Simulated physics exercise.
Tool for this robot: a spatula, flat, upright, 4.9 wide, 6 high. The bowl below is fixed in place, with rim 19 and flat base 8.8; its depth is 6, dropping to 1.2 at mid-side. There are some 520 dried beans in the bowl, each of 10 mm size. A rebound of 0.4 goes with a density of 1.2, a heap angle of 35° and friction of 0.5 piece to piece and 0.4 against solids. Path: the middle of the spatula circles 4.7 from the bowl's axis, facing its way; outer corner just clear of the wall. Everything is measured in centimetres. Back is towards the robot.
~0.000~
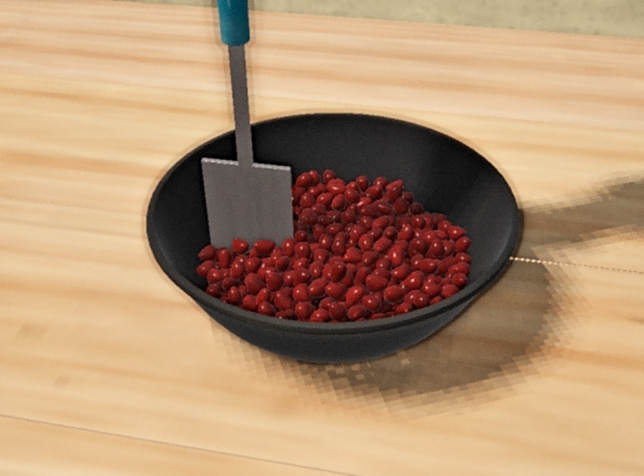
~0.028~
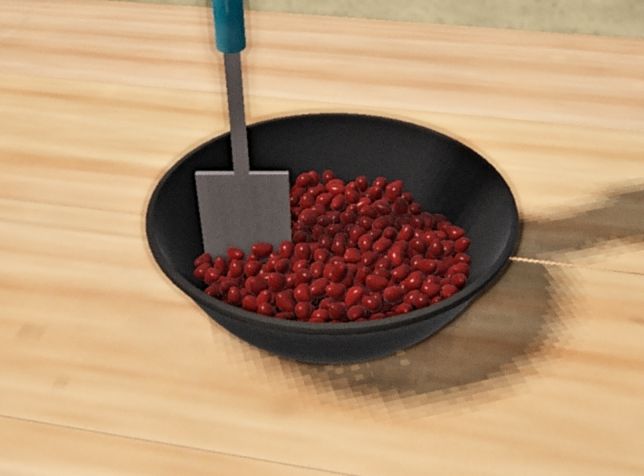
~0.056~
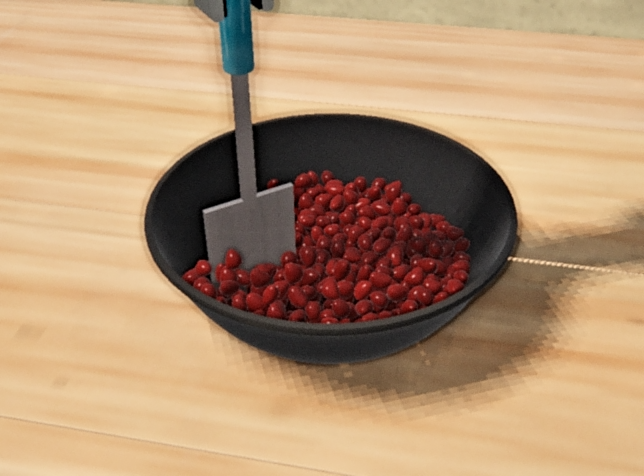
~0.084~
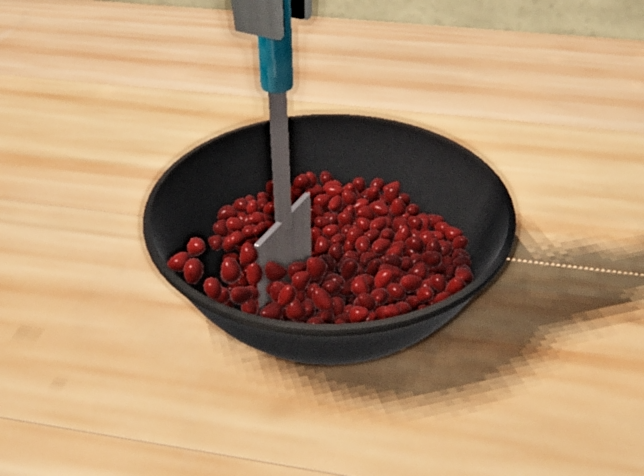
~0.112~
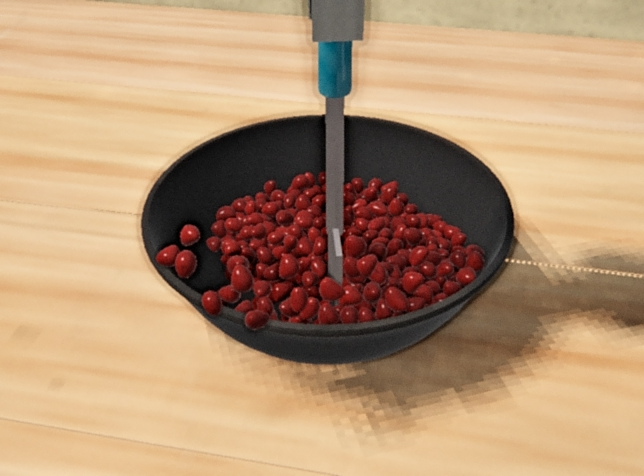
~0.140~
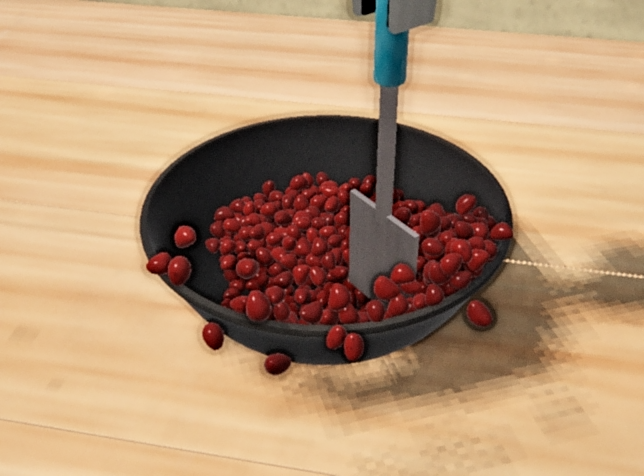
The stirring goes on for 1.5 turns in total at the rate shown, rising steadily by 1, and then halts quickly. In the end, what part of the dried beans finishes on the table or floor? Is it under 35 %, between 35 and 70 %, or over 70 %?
Between 35 and 70 %.
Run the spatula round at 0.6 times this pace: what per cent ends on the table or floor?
Close to 30 in a hundred.
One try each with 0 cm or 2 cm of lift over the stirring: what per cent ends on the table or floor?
Close to 55 percent and close to 35 percent.
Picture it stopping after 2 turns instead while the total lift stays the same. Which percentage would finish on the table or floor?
Roughly 50 per cent.
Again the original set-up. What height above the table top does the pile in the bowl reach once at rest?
4.5 cm, give or take.
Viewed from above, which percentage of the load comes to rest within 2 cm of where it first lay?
Roughly 10 percent.
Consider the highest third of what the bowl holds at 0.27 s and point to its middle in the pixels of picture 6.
I'd put it at around (283, 157).
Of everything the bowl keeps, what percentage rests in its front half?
About 50 %.
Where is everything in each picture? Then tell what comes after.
The first frame shows the spatula neck at (244, 139), 0° round; upper third of the load around (339, 247), from x 205 to 465, top at y 180; 523 in the bowl.
The second frame shows the spatula neck at (240, 148), 11° round; upper third of the load around (337, 254), from x 205 to 460, top at y 180.
The third frame shows the spatula neck at (247, 172), 41° round; upper third of the load around (328, 271), from x 195 to 460, top at y 180.
The fourth frame shows the spatula neck at (282, 192), 74° round; upper third of the load around (335, 277), from x 180 to 465, top at y 180; 522 in the bowl, 1 in flight or on the tool.
The fifth frame shows the spatula neck at (335, 198), 106° round; upper third of the load around (375, 275), from x 170 to 475, top at y 180; 514 in the bowl, 9 in flight or on the tool.
The sixth frame shows the spatula neck at (385, 186), 138° round; upper third of the load around (423, 250), from x 160 to 500, top at y 180; 509 in the bowl, 14 in flight or on the tool.
After 0.27 s, 290° round, highest piece 16 above the table; 400 in the bowl, 11 on the table or floor, 112 in flight or on the tool.
After 0.40 s, 81° round, highest piece 13 above the table; 313 in the bowl, 123 on the table or floor, 87 in flight or on the tool.
After 0.67 s, 180° round, highest piece 5 above the table; 275 in the bowl, 248 on the table or floor.
After 1.37 s, 180° round, highest piece 4 above the table; 275 in the bowl, 248 on the table or floor.
In the end, 275 in the bowl, 248 on the table or floor. That is 47 % on the table or floor.
